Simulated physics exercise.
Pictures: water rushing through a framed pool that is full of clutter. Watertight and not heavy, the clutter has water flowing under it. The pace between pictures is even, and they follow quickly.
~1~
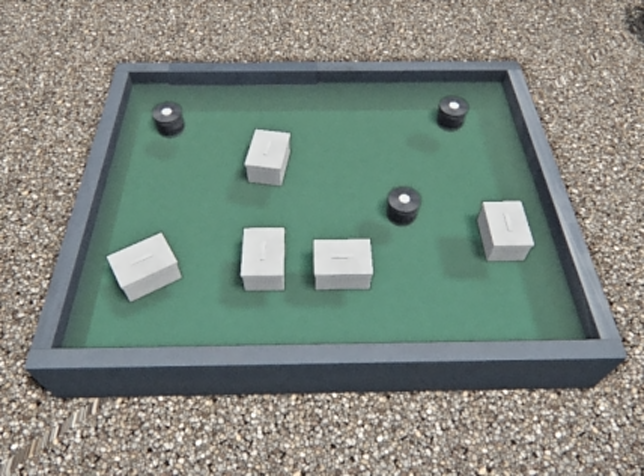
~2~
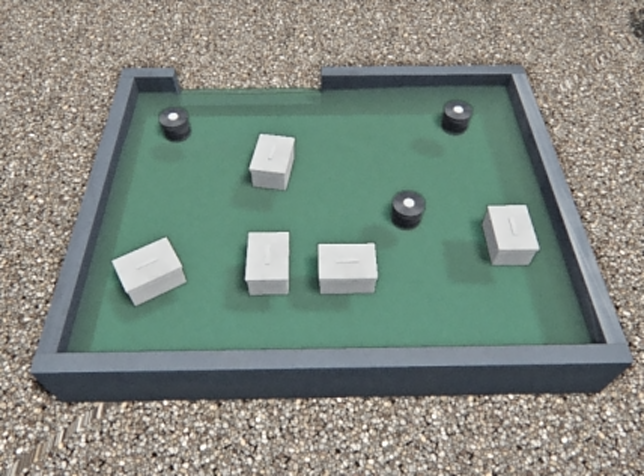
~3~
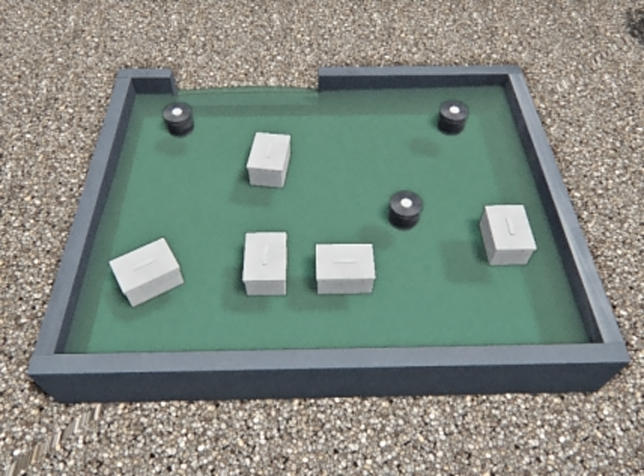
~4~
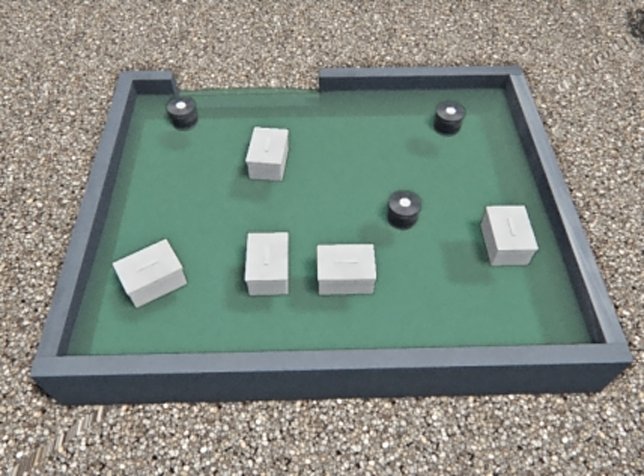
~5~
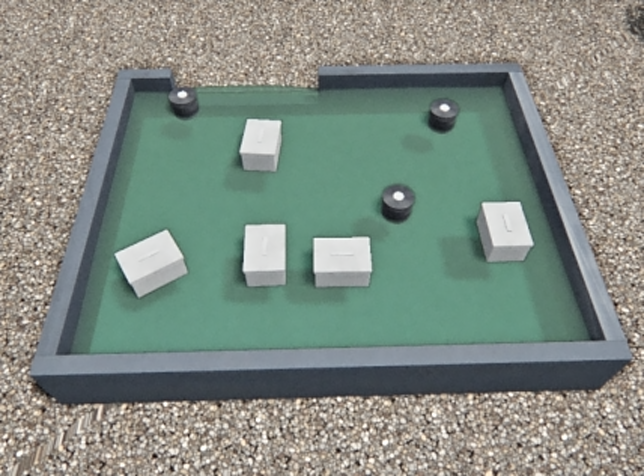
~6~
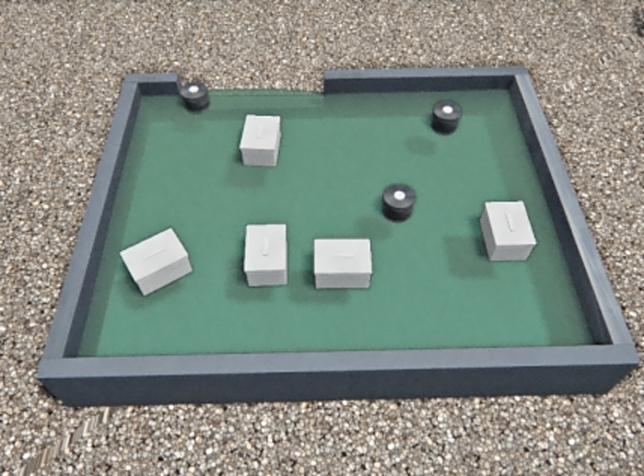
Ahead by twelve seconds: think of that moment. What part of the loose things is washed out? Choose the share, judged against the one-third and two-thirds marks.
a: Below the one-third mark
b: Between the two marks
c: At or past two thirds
a.
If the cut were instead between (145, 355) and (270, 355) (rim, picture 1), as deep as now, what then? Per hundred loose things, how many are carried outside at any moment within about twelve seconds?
Around 40 in a hundred.
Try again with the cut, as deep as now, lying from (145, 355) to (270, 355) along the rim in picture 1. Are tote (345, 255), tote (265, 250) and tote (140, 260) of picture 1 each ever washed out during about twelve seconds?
Taking them one after another, flushed away, then flushed away, then flushed away.
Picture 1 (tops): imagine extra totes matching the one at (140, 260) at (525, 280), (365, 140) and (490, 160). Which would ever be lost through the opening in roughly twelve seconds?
Well, taking each in turn, that's never removed, lost to the flow and finally never removed.
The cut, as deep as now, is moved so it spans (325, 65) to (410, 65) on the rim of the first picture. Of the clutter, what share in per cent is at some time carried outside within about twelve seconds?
Roughly 20 in a hundred.
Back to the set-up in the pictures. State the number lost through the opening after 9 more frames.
1 in all.
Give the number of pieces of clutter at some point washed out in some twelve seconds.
By my reckoning the answer is 2.
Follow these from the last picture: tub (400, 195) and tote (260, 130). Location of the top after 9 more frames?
About (379, 182) and (251, 75).
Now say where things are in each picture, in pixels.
In the first picture, a tub at (167, 112), afloat; a tote at (268, 149), afloat; 0 of 8 have shifted.
In the second picture, a tub at (173, 117) floats; a tote at (272, 153), afloat; 0 of 8 have shifted.
In the third picture, a tub at (177, 112), afloat, close to its start; a tote at (269, 151) floats, close to its start; 2 of 8 have shifted.
In the fourth picture, a tub at (181, 106), afloat, close to its start; a tote at (267, 145), afloat, close to its start; 2 of 8 have shifted.
In the fifth picture, a tub at (182, 95) floats, a stride from its start; a tote at (261, 136), afloat, close to its start; 7 of 8 have shifted.
In the sixth picture, a tub at (194, 90), afloat, a stride from its start; a tote at (260, 132), afloat, a stride from its start; 8 of 8 have shifted.
A moment on, 1 of 8 are out; 7 afloat.
Next, 1 of 8 are out; 7 afloat.
Later, 2 of 8 are out; 6 afloat.
In the end, 2 of 8 are out; 6 afloat.
